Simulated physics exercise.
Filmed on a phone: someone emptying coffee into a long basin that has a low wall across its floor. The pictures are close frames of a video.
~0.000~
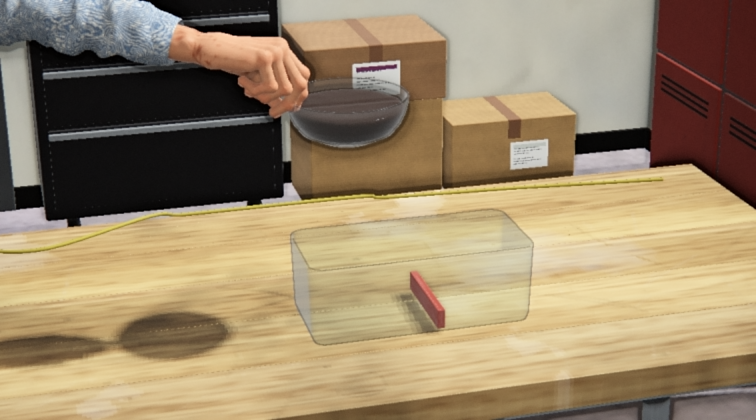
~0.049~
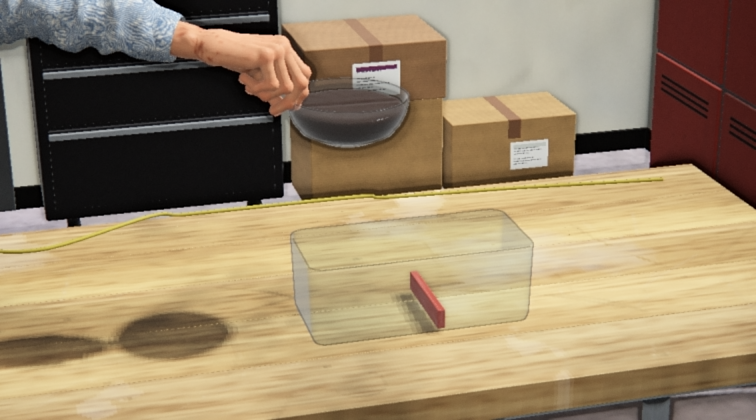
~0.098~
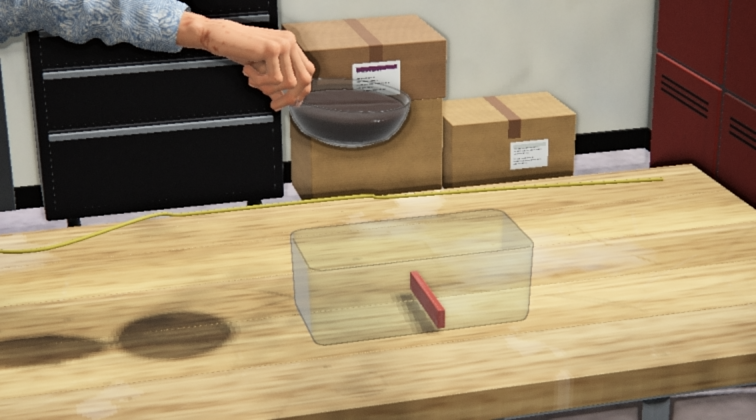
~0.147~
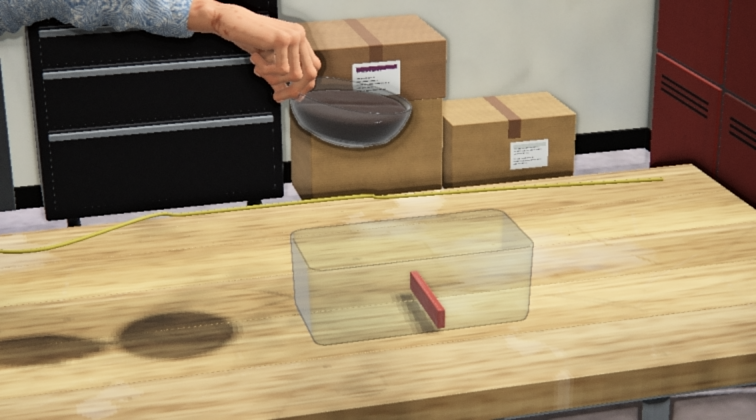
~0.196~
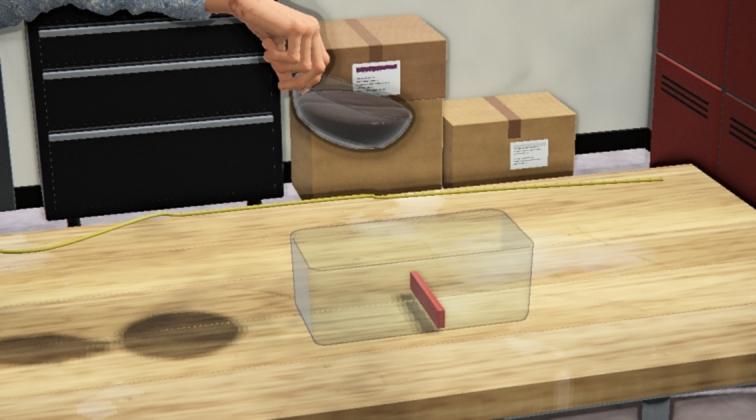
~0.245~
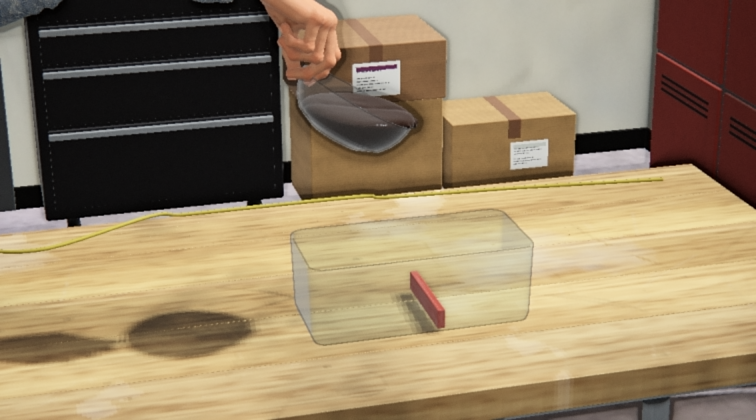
In a room with lockers and cardboard boxes, a hand holds a see-through bowl of dark liquid above a wooden table, gradually tilting it rightward near a clear long basin with a low red wall across its floor.
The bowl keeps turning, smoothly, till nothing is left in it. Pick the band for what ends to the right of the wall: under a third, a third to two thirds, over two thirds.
In the end between a third and two thirds is right of the wall.
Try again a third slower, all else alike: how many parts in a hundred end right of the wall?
Close to 65 per cent.
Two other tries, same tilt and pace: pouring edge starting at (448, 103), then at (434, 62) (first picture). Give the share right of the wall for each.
In turn 60 and 60 in a hundred.
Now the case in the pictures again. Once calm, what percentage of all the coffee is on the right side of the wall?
About 55 per cent.
By 0.52 s the tilt is 91° and 8 per cent is still to pour, 1 is left of the wall and 35 right of it.
By 0.72 s the tilt is 101° and 0 per cent is still to pour, 25 is left of the wall and 64 right of it.
By 0.92 s the tilt is 101° and 0 per cent is still to pour, 35 is left of the wall and 62 right of it.
By 1.15 s the tilt is 101° and 0 per cent is still to pour, 40 is left of the wall and 58 right of it.
At rest 40 per cent lies left of the wall, 57 right of it and 3 outside.
